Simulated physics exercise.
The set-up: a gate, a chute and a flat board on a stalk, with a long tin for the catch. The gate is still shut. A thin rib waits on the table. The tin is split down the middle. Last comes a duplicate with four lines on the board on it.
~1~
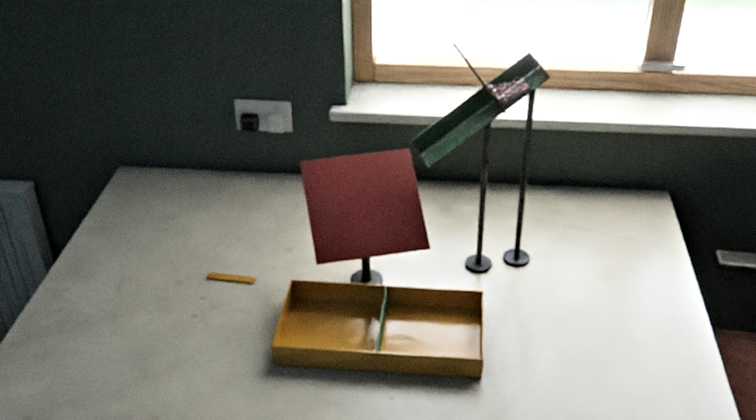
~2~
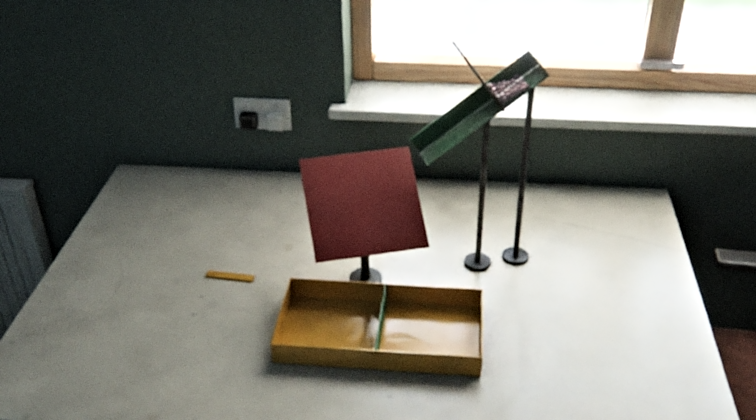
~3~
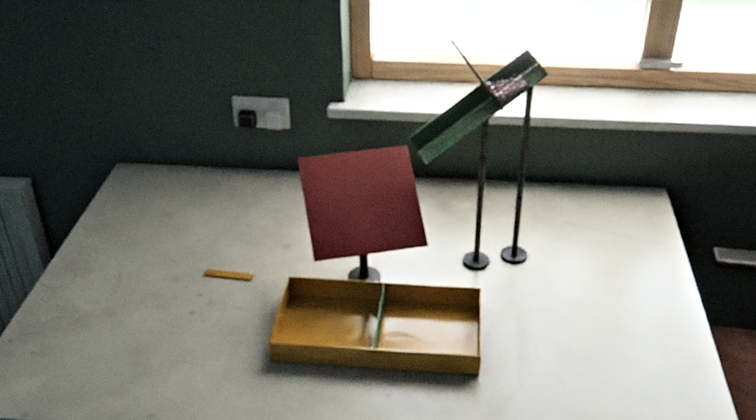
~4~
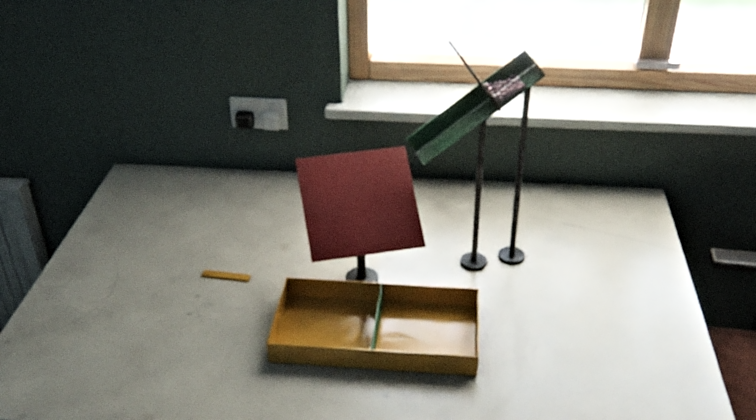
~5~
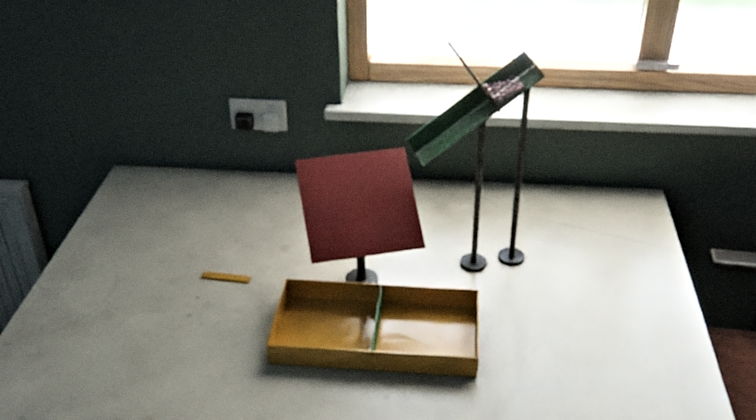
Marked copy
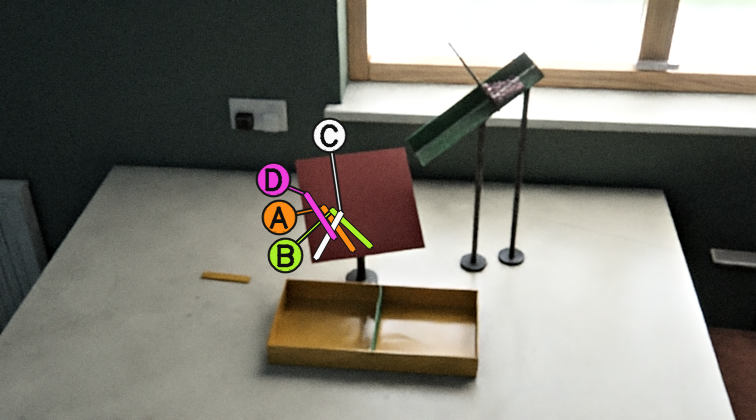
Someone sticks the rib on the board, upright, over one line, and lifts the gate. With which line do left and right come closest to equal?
It is A.
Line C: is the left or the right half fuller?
Left.
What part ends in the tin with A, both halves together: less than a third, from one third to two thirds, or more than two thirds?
It is more than two thirds.
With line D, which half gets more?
The left half.
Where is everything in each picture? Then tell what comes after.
Load behind the gate at (508, 90), sugar pearls; lip of the chute at (424, 160), sloping gently, in the first picture.
Middle of the board at (364, 203), tilted fairly steeply; middle of its low edge at (373, 255); of its high edge at (354, 153), in the second picture.
Front corners of the tin at (270, 342) and (480, 356); front end of its middle wall at (374, 349), in the third picture.
Middle of the load at (504, 88); lip at (420, 158), in the fourth picture.
Middle of the load at (503, 89); lip at (419, 159), in the fifth picture.
On the marked copy, line A from (323, 207) to (352, 249); line B from (332, 210) to (369, 245); line C from (340, 213) to (316, 257); line D from (306, 194) to (334, 237).
For line A, of what is caught, about half in the left half, about half in the right.
For line B, of what is caught, a small part in the left half, most in the right.
For line C, of what is caught, nearly all in the left half, a small part in the right.
For line D, of what is caught, most in the left half, a small part in the right.
